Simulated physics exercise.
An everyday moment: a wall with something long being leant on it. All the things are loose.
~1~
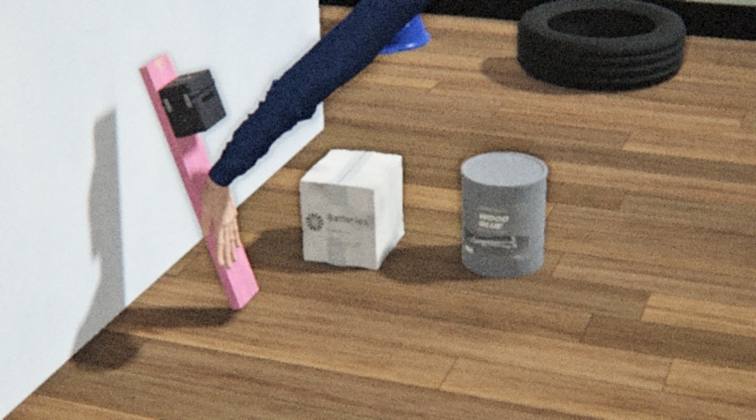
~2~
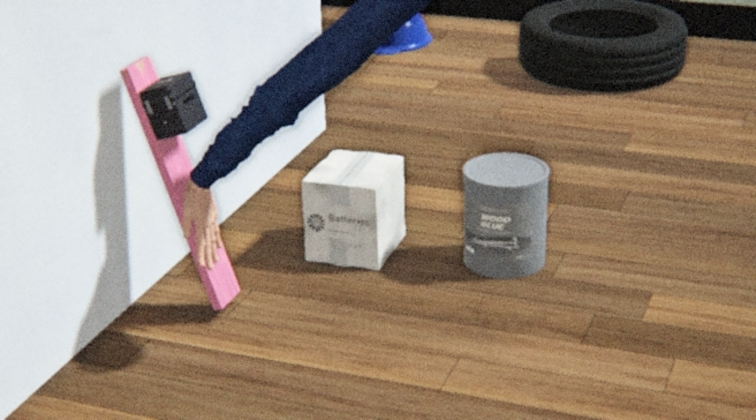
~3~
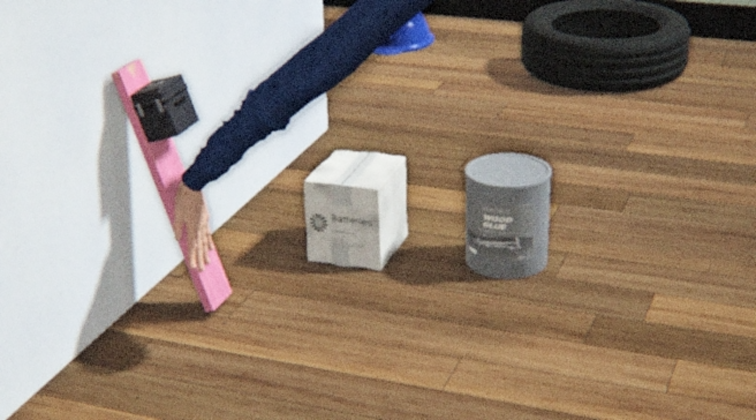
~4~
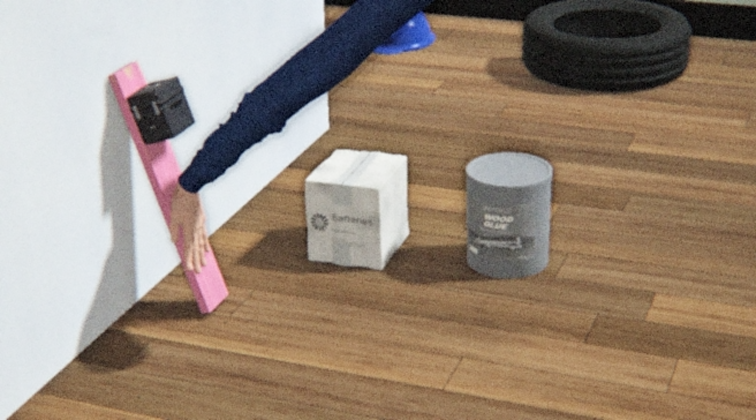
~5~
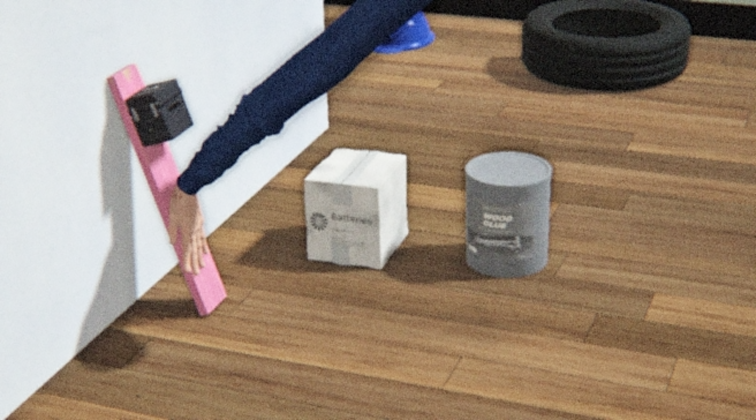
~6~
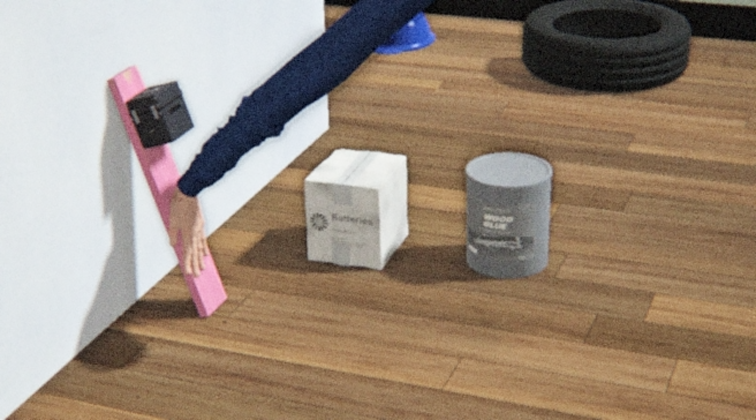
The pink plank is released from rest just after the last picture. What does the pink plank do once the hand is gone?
It stays up.
Then, 0.30 s past the last view, nothing moves.
Then, 0.70 s past the last view, pink plank resting near (169, 194).
Finally, all 3 still in place. Final places as the last picture's camera would see them, pink plank near (169, 194). The plank holds.
